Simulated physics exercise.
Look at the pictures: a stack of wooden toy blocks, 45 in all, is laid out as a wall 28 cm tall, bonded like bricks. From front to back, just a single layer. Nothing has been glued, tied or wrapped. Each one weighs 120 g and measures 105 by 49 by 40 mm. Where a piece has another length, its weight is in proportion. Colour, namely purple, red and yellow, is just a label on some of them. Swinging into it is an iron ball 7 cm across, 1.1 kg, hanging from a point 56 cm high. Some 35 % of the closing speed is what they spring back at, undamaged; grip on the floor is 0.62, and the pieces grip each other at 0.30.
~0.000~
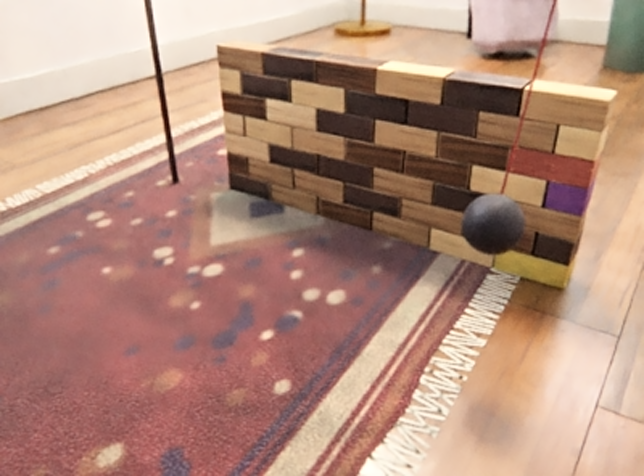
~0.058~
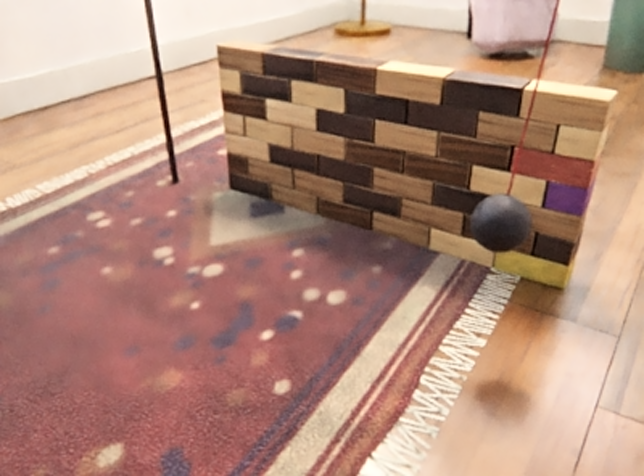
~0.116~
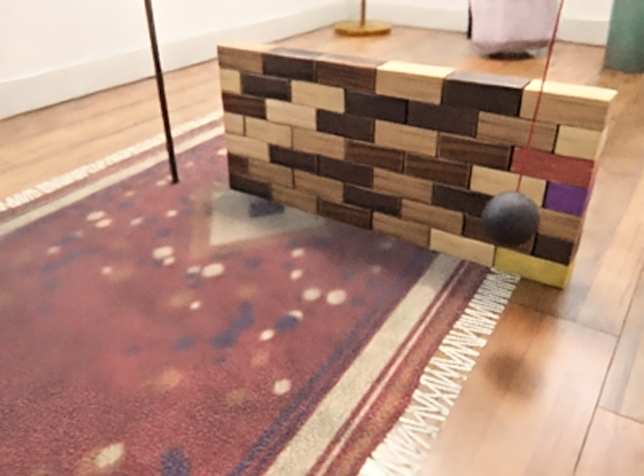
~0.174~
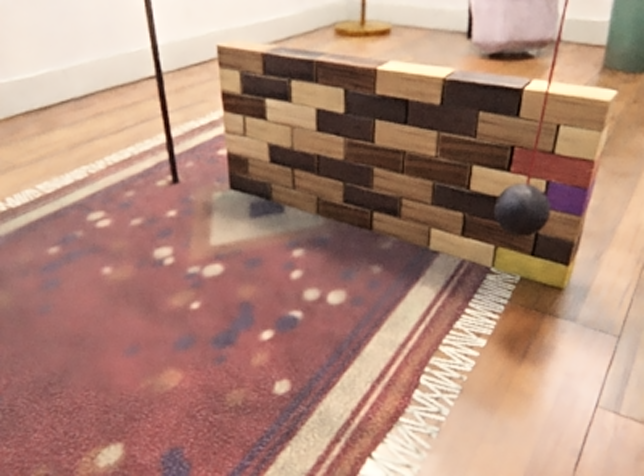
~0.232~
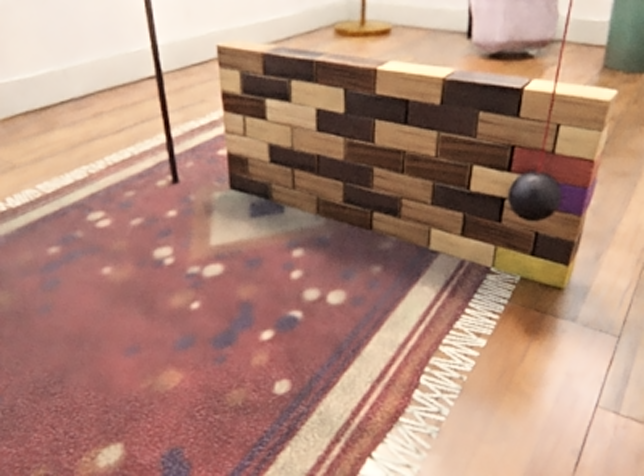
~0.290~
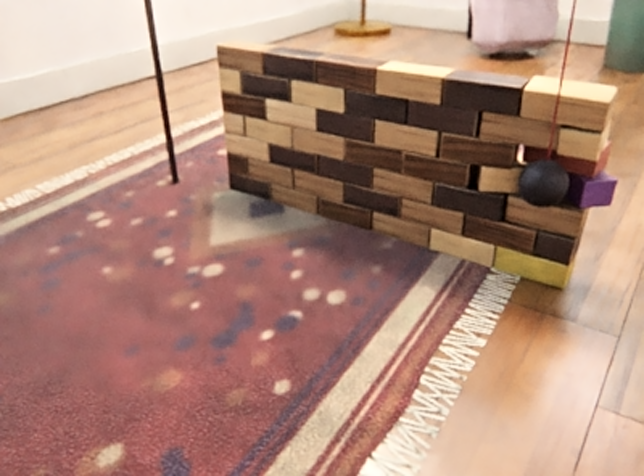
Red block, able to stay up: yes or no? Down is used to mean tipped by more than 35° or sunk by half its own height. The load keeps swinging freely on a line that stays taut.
No.
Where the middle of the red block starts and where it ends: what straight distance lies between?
Around 42 cm, start to finish.
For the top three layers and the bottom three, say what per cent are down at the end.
For the top it's 40 in a hundred, for the bottom 10 in a hundred.
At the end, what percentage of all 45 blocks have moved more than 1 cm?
That comes to 30 in a hundred.
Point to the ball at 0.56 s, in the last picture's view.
You'll find it near (561, 161).
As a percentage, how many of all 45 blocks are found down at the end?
25 %.
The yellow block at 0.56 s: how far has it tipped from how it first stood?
It sits at about 0 degrees.
By 0.56 s, line 15° past plumb; 5 of the 45 blocks down; red block upside down; purple block on its side.
By 1.04 s, line 12° before plumb; 12 of the 45 blocks down; red block 16 cm lower; purple block on its side.
When it is over (2.6 s), line 12° before plumb; 12 of the 45 blocks down; red block 16 cm lower; purple block on its side; yellow block unmoved. In pixels of the last frame, middles, red block near (574, 170), purple block near (585, 215).
